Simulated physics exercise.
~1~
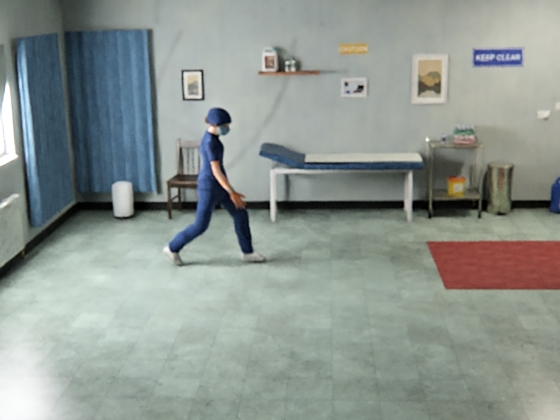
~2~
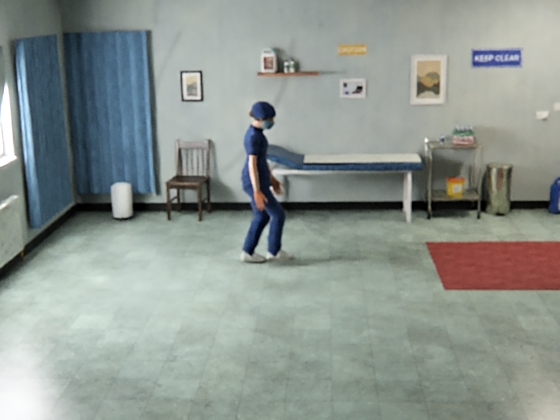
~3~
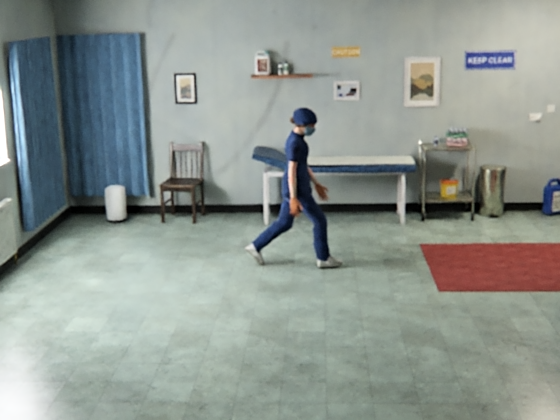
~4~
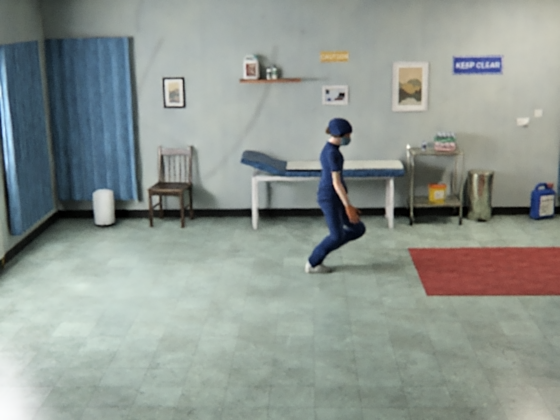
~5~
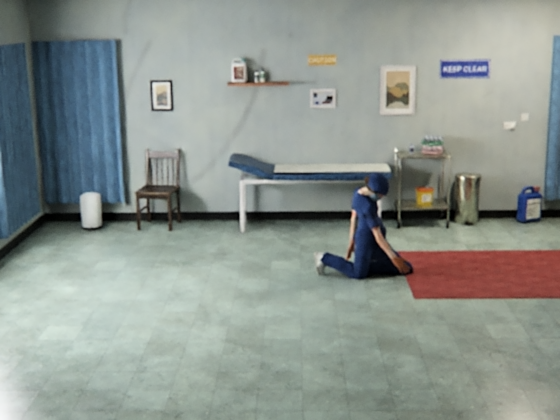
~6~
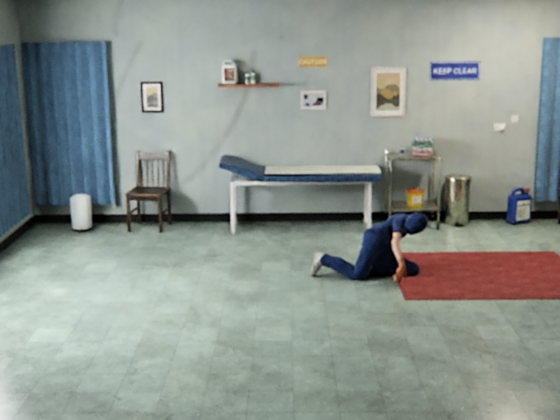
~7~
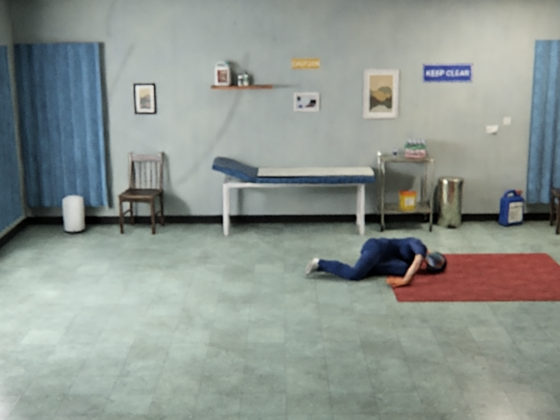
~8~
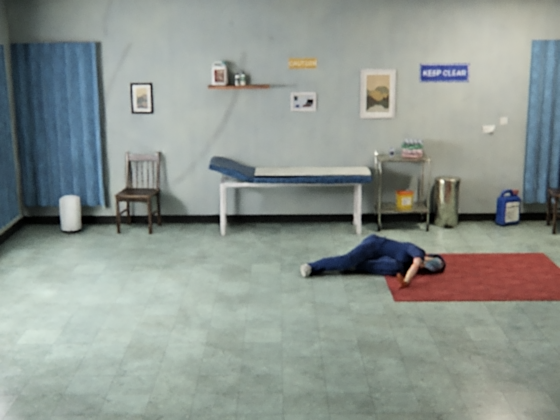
A person in blue scrubs walks right, drops down, and ends lying partly on the red mat.
